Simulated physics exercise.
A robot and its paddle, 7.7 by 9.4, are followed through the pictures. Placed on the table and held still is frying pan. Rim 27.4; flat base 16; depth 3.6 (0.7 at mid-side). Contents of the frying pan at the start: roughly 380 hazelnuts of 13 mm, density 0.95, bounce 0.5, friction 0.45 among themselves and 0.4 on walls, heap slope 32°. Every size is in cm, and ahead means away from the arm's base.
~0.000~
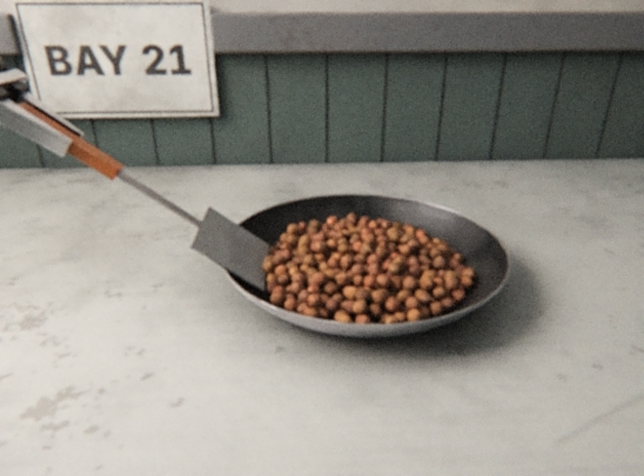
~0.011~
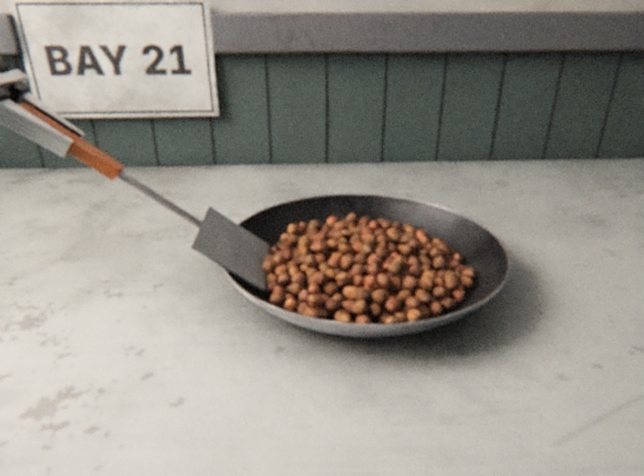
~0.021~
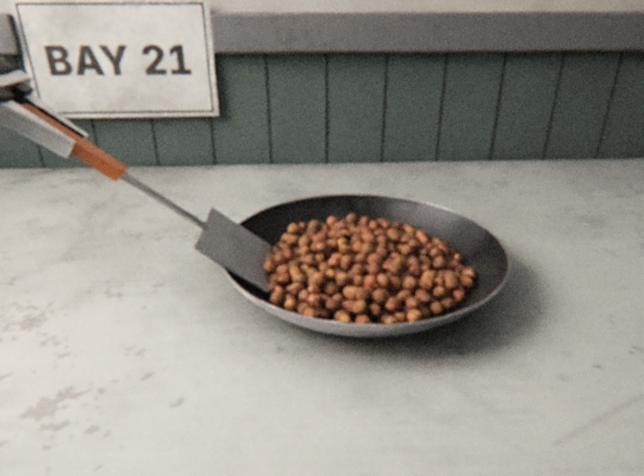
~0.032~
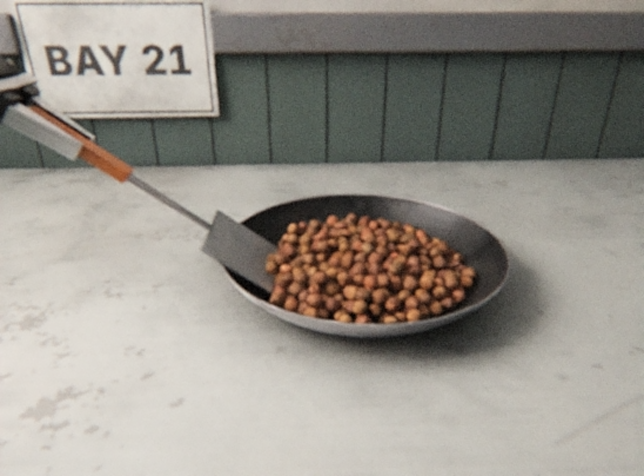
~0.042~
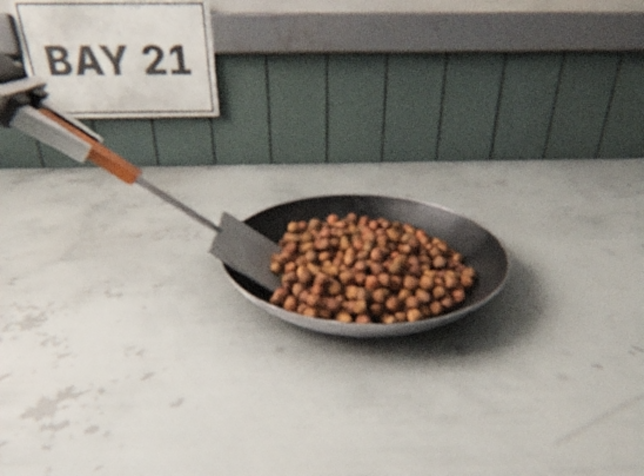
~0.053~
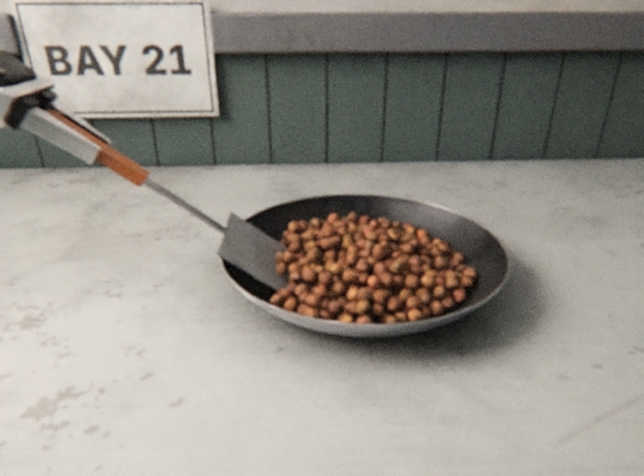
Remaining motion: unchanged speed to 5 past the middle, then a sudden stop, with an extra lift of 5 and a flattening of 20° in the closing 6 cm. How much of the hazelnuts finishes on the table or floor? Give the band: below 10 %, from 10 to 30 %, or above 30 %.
Below 10 %.
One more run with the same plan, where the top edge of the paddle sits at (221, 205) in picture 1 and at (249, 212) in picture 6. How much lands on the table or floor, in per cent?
Some 5 percent ends up on the table or floor.
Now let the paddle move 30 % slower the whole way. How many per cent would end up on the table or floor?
The share on the table or floor would be about 0 percent.
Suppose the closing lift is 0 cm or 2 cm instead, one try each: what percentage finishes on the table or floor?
Result, in order: Approx. 0 % and 0 %.
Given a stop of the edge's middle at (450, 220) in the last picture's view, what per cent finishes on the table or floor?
My guess is roughly 15 percent.
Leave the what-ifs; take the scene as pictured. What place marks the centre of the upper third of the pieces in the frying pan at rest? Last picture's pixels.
The middle lies somewhere around (437, 249).
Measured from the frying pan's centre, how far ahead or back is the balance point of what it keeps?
The balance point lies close to 4.5 cm ahead.
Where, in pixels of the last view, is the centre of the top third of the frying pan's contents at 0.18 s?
Near (389, 245).
After 0.12 s, sloping 38°, highest piece 5 above the table; 381 in the frying pan.
After 0.18 s, sloping 30°, highest piece 6 above the table; 381 in the frying pan.
After 0.41 s, sloping 18°, highest piece 6 above the table; 368 in the frying pan, 10 on the table or floor, 3 on the blade or in flight.
After 1.46 s, sloping 18°, highest piece 4 above the table; 367 in the frying pan, 14 on the table or floor.
At rest, 367 in the frying pan, 14 on the table or floor. That is 4 % on the table or floor.
